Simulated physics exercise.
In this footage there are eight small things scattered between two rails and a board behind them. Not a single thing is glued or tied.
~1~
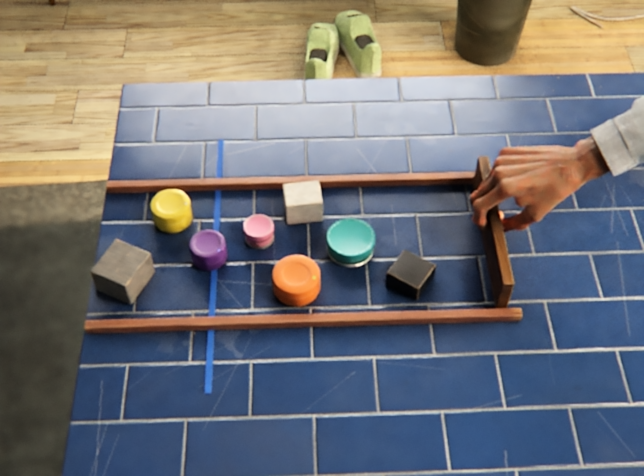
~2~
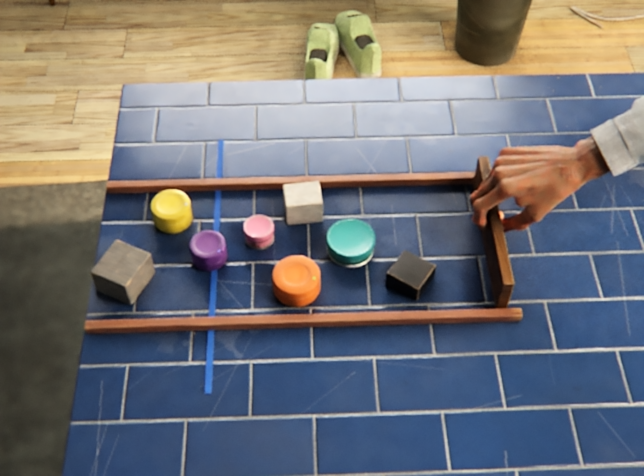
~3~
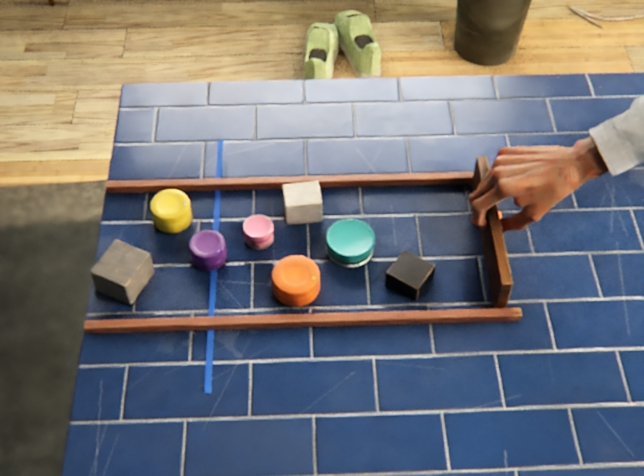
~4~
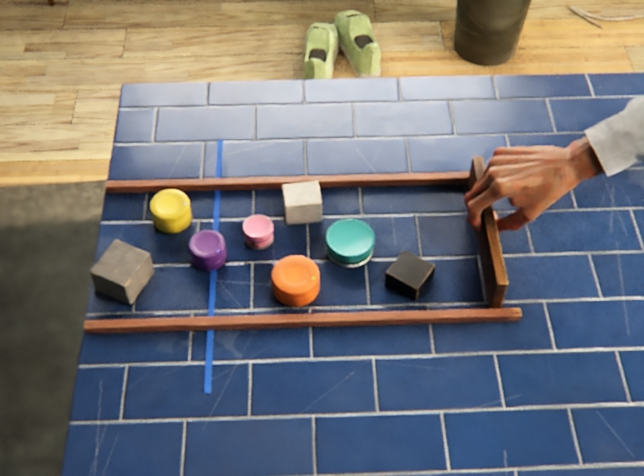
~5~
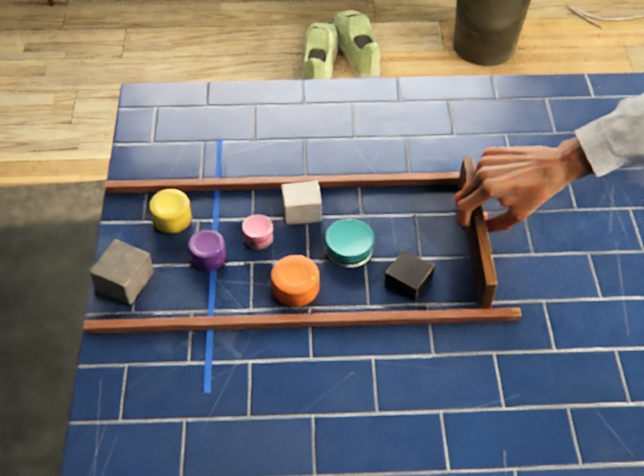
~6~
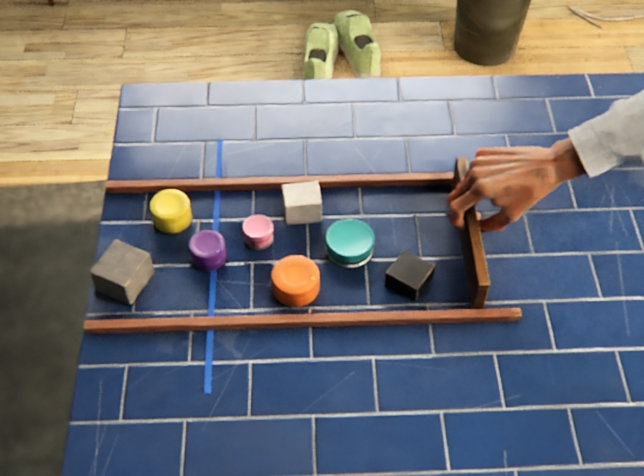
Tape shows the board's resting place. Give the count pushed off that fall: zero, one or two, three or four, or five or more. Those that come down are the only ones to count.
The push is going to knock none off the table.
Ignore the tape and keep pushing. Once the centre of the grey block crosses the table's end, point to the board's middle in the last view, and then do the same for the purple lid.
The middle is at (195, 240) when it's the grey block, and at (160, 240) when it's the purple lid.
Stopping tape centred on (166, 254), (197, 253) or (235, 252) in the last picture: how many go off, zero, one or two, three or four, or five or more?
So, one after another, I'd give either one or two; none at all; not one.
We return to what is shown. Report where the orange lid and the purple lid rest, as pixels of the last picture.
Approximately (151, 286) for one, approximately (148, 252) for the other.
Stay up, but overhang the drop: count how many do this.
I'd put it at 1.
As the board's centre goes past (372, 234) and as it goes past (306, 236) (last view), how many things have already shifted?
I get 2 at the one place and 5 at the other.
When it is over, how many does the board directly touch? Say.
At rest, 3 are in contact.
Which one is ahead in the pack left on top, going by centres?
The one you want is the grey block.
A little later, none off yet; grey block at rest near (123, 272); yellow lid at rest near (171, 212); purple lid at rest near (208, 251).
Next, none off yet; grey block at rest near (123, 272); yellow lid at rest near (170, 212); purple lid shifted about its own width near (183, 251).
When it is over, the number that fall off is zero.
